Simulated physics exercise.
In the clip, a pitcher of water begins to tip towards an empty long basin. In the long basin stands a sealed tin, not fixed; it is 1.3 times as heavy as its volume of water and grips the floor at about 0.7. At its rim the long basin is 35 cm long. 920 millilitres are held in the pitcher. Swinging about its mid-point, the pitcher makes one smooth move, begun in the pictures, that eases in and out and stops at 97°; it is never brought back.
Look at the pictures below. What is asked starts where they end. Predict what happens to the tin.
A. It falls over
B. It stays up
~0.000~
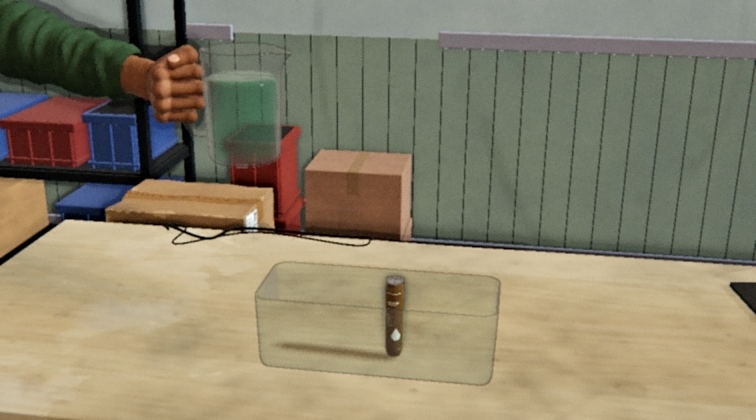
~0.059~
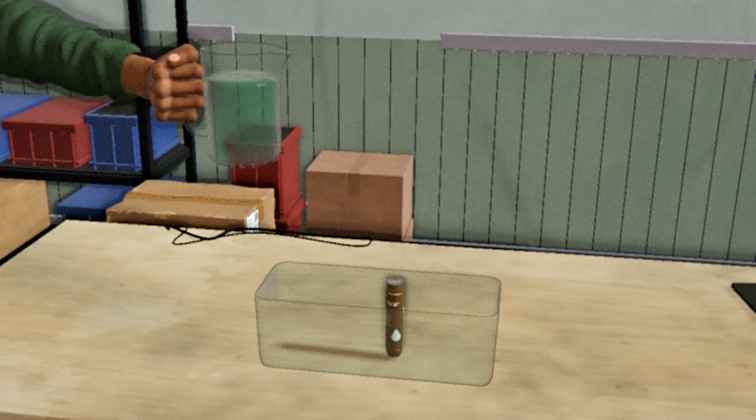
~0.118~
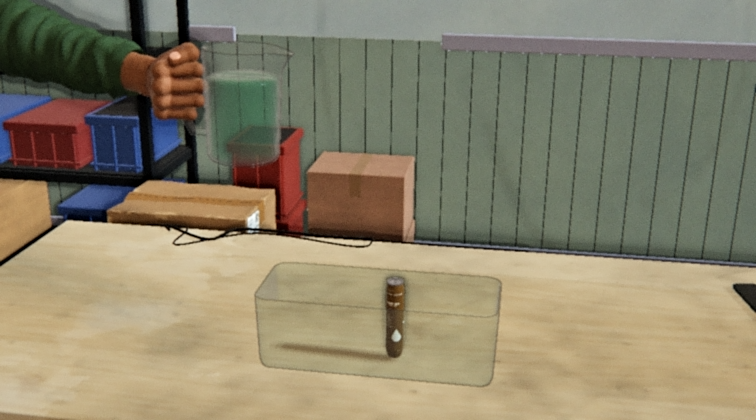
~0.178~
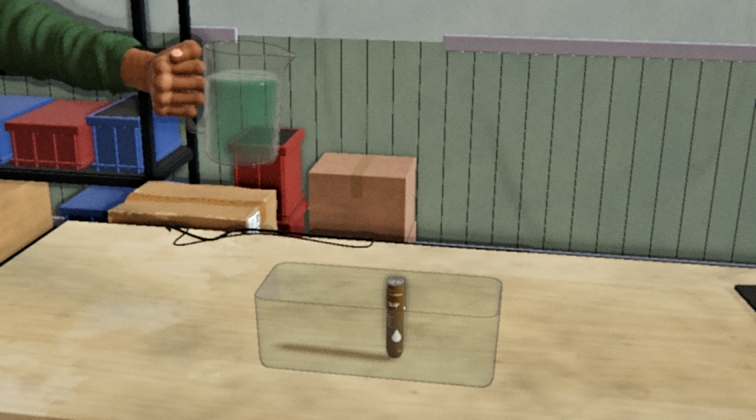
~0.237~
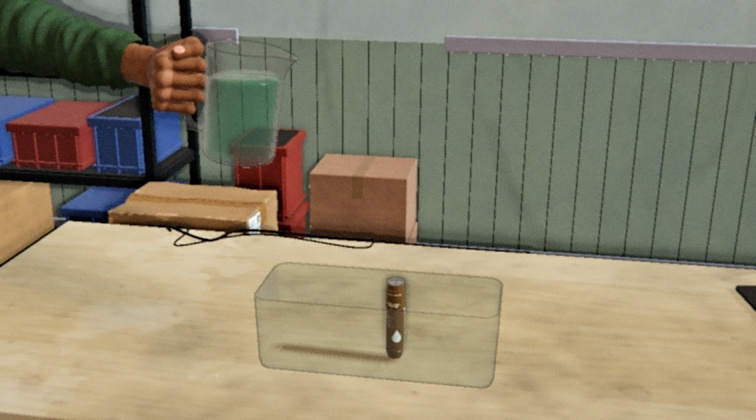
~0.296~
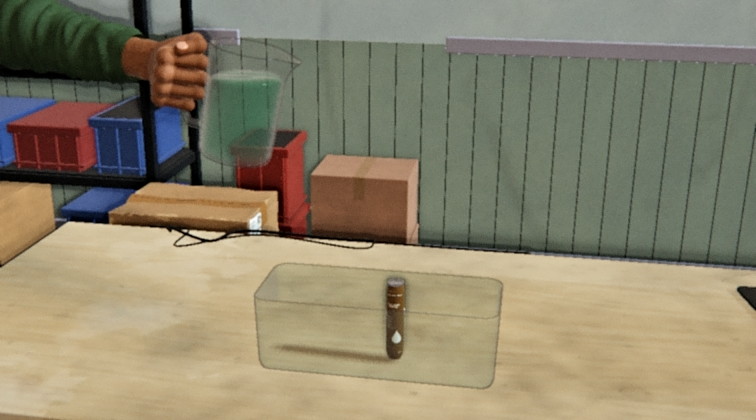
A, it falls over.
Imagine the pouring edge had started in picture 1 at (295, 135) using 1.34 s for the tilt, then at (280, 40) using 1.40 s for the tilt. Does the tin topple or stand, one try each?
In the first try it remains standing; in the second it remains standing.
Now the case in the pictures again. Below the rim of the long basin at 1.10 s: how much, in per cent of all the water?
The fraction sits near 18 in a hundred.
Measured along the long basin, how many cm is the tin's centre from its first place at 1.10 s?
I'd put it at around 1 centimetres.
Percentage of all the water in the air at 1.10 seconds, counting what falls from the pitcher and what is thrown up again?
Something like 28 per cent of the total.
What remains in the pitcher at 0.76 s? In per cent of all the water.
I'd put it near 96 percent.
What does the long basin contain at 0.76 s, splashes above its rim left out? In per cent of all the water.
Roughly 0 percent.
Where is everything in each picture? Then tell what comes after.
It leans 0°; its right rim is at (292, 52); the water meets the walls at (208, 75) and (279, 78); the long basin's rim runs from (265, 280) to (499, 298); the tin's top is at (395, 284), in the first frame.
It leans 0°; its right rim is at (293, 52); the water meets the walls at (209, 75) and (278, 78), in the second frame.
It leans 2°; its right rim is at (294, 53); the water meets the walls at (209, 74) and (280, 78), in the third frame.
It leans 4°; its right rim is at (296, 55); the water meets the walls at (210, 75) and (280, 78), in the fourth frame.
It leans 7°; its right rim is at (299, 58); the water meets the walls at (211, 75) and (282, 78), in the fifth frame.
It leans 11°; its right rim is at (302, 62); the water meets the walls at (212, 76) and (284, 79), in the sixth frame.
By 0.76 s the tilt is 59° and 95 per cent is still to pour; the tin stands where it began.
By 1.10 s the tilt is 89° and 56 per cent is still to pour; the tin stands 1 cm from where it began.
By 1.45 s the tilt is 97° and 14 per cent is still to pour; the tin lies on its side.
By 1.84 s the tilt is 97° and 2 per cent is still to pour; the tin lies on its side.
At rest the tin lies on its side.
